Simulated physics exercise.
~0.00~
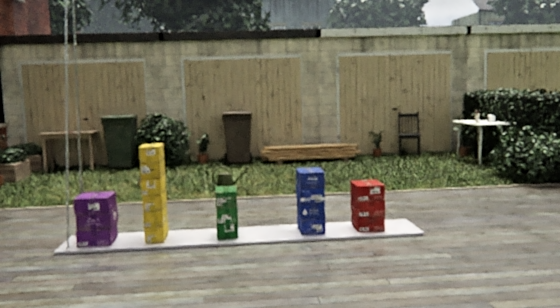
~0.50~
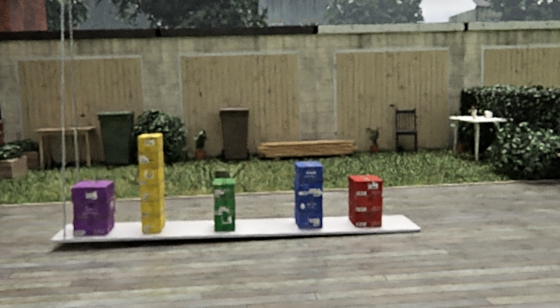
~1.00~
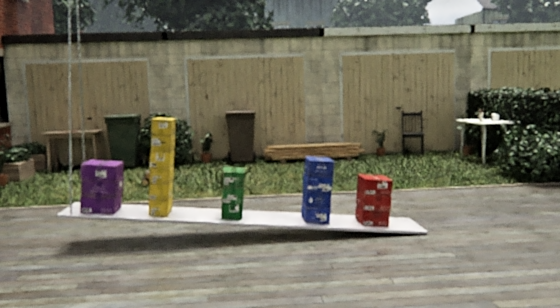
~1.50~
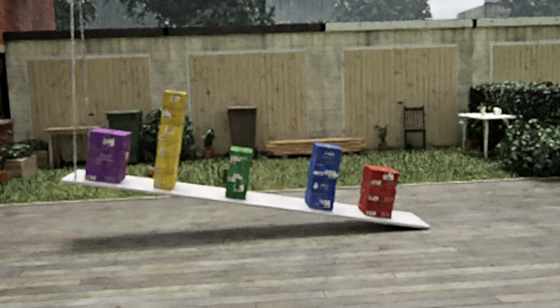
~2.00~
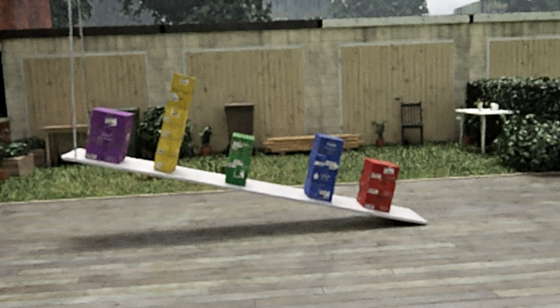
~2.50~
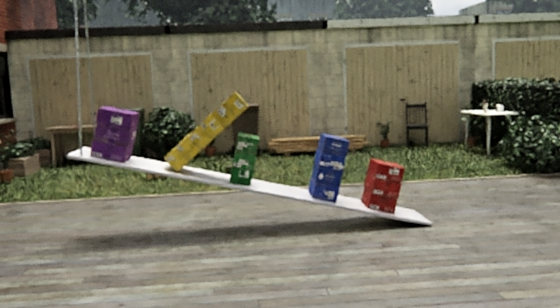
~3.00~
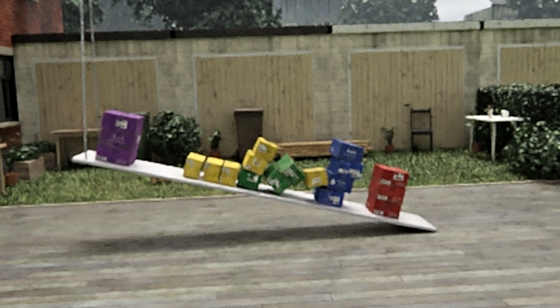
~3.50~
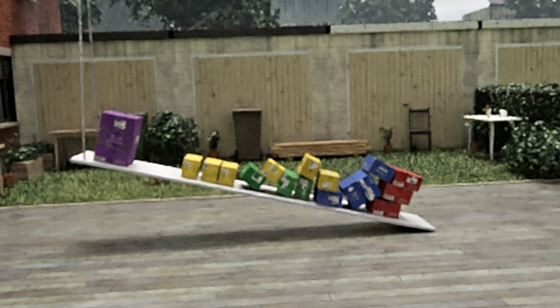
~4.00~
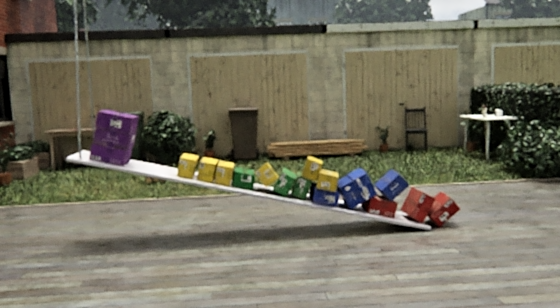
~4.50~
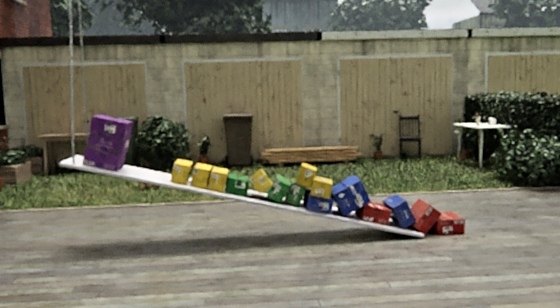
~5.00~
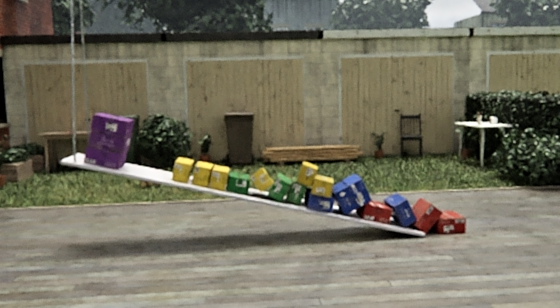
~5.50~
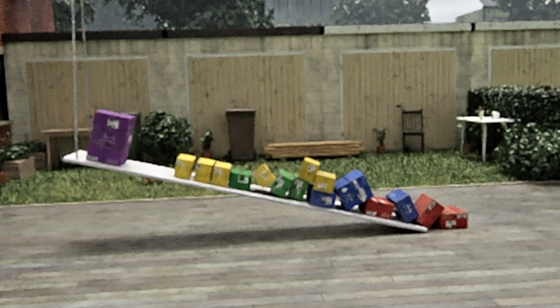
A long pale board lies across a back yard's wooden deck, seen from the front by a slightly swaying camera, with grass and a panelled wall behind. On it stand five stacks of parcels, from left to right purple, tall yellow, green, blue and red. The board's left end rises beside a thin line, and the stacks lean right. The yellow stack topples first, breaking apart against the green one, and the tumble spreads into blue and then red. Finally, purple alone stands upright on the slope, while the others lie jumbled downhill, some red parcels beyond the lower end.
